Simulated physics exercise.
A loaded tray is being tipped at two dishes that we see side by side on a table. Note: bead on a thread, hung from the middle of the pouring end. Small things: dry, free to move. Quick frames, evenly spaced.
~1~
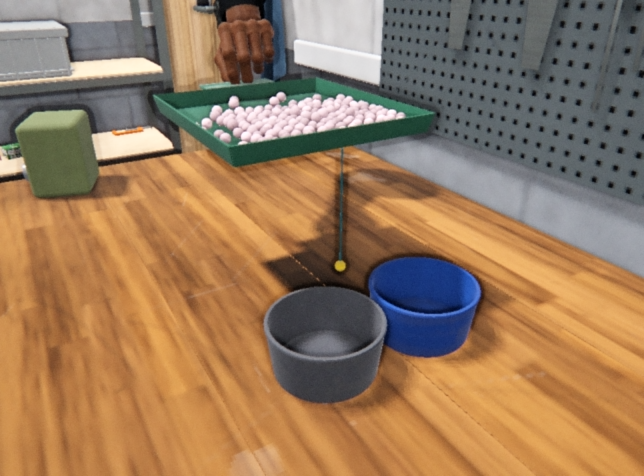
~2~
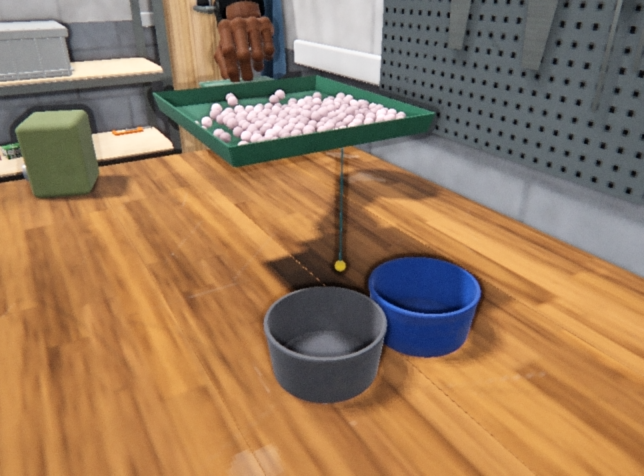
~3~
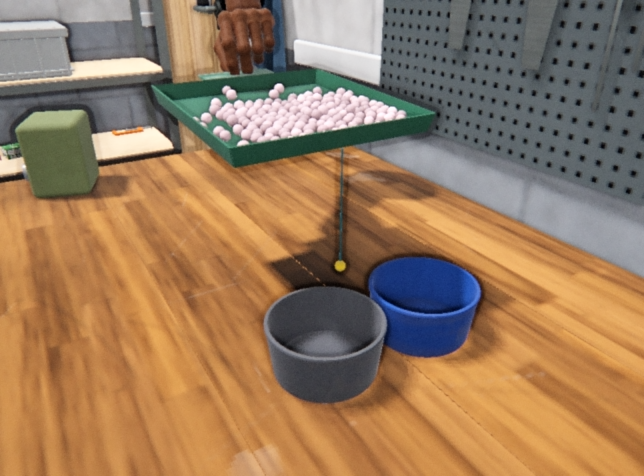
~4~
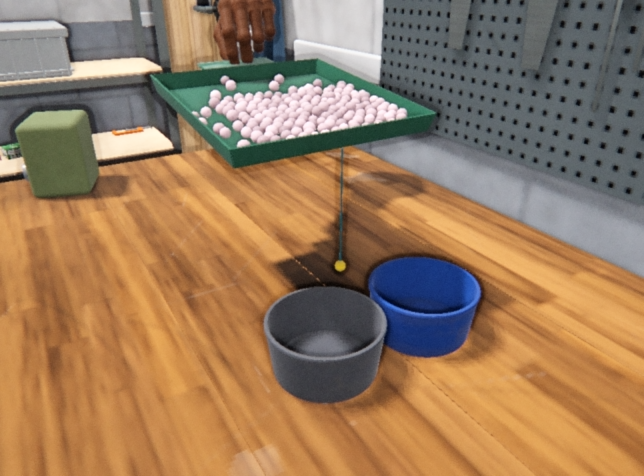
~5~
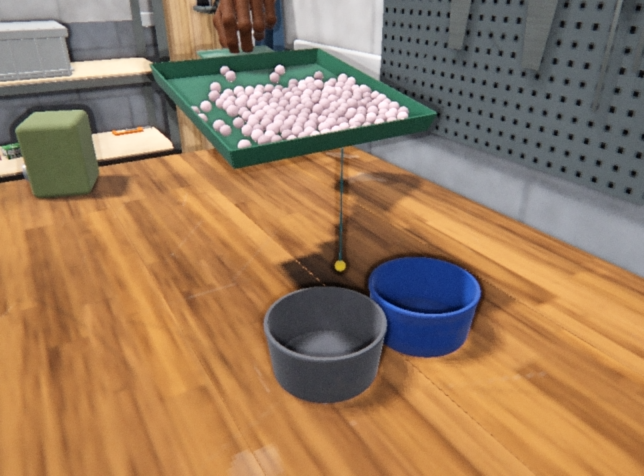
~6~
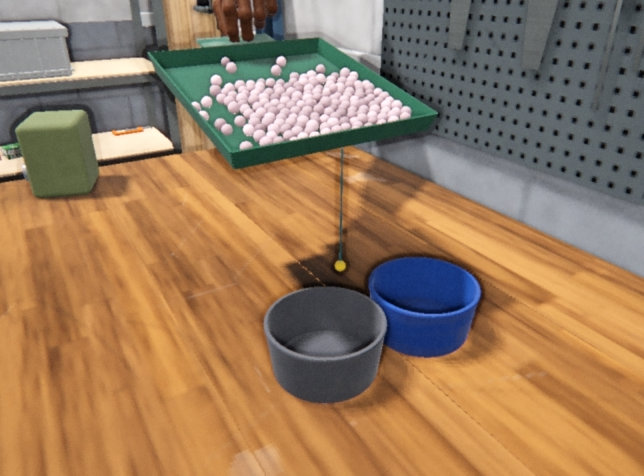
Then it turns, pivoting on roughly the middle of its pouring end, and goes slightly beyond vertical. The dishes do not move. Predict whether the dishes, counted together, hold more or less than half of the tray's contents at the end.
More.
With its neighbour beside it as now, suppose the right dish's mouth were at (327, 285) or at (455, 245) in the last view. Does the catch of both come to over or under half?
Try 1: A lesser share; try 2: A lesser share.
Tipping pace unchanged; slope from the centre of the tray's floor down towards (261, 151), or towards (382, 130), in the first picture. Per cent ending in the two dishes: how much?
The first comes to 20 %, while the second comes to 40 %.
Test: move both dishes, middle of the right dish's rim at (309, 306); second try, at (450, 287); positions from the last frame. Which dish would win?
The one at right the first time, the one at left the second.
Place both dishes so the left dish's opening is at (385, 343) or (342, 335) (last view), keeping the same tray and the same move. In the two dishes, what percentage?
Approximately 30 percent, followed by approximately 70 percent.
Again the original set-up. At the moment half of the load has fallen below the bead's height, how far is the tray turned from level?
Somewhere around 85 degrees.
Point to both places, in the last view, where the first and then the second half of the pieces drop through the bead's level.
(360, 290) first, (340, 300) later.
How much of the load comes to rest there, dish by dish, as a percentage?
Per hundred pieces: Left dish roughly 50, right dish roughly 30.
Just after the last frame, tray tipped steeply; almost all on the tray; just a few in the air.
A moment on, tray tipped right over; about a tenth on the tray; roughly a third in the left dish; roughly a quarter in the right dish; roughly a quarter outside both; about a tenth in the air.
Further on, tray tipped past a quarter turn; roughly half in the left dish; roughly a quarter in the right dish; roughly a quarter outside both.
When it is over, tray tipped past a quarter turn; roughly half in the left dish; roughly a quarter in the right dish; roughly a quarter outside both.
